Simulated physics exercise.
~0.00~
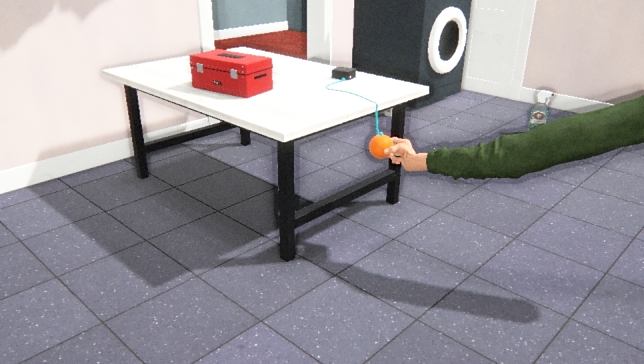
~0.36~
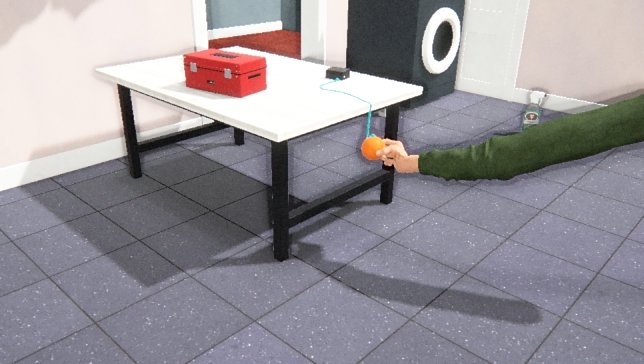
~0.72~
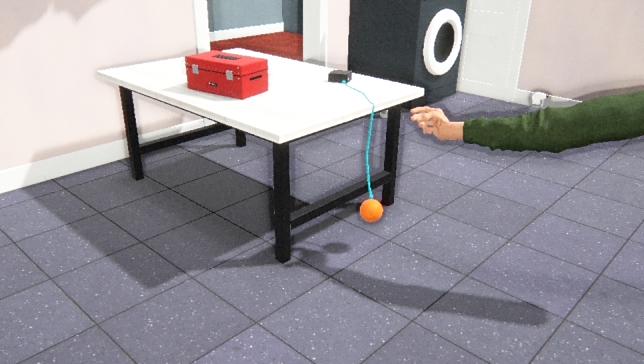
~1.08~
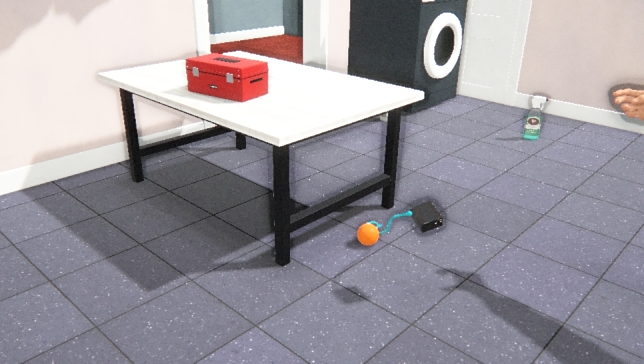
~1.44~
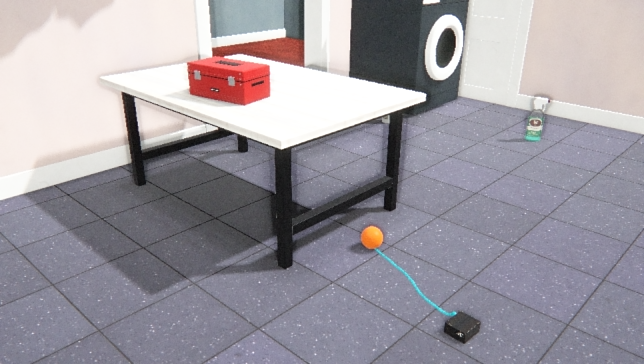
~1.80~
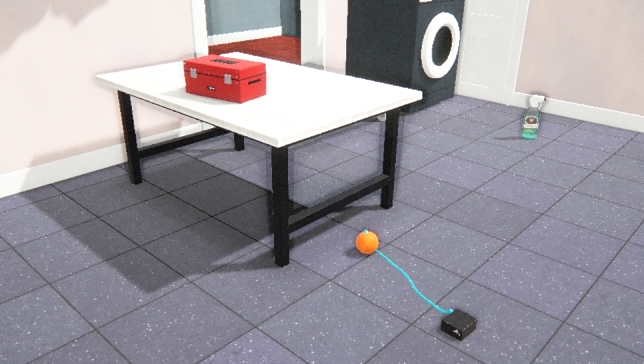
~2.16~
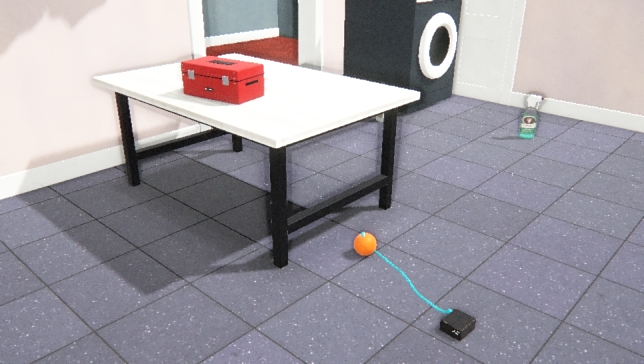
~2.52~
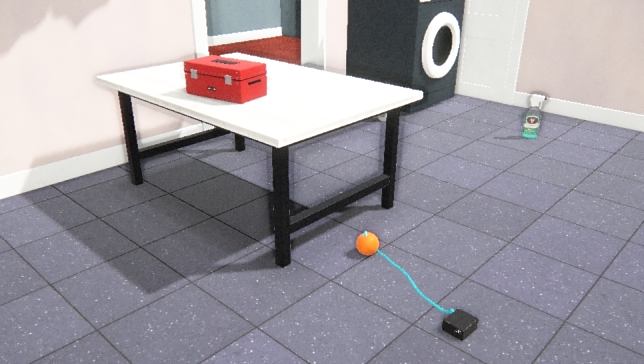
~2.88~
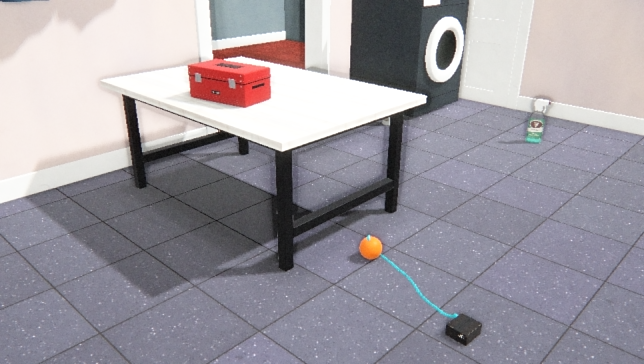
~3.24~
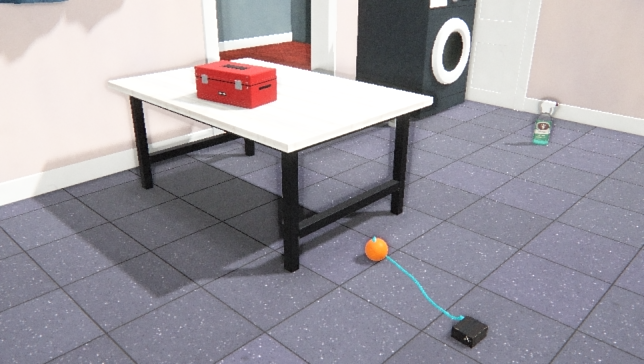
A hand held an orange tied to a blue cord beside a white table, then let go, and the orange dropped to the floor, pulling the small black box off the table after it; both lay still while the red toolbox stayed put.
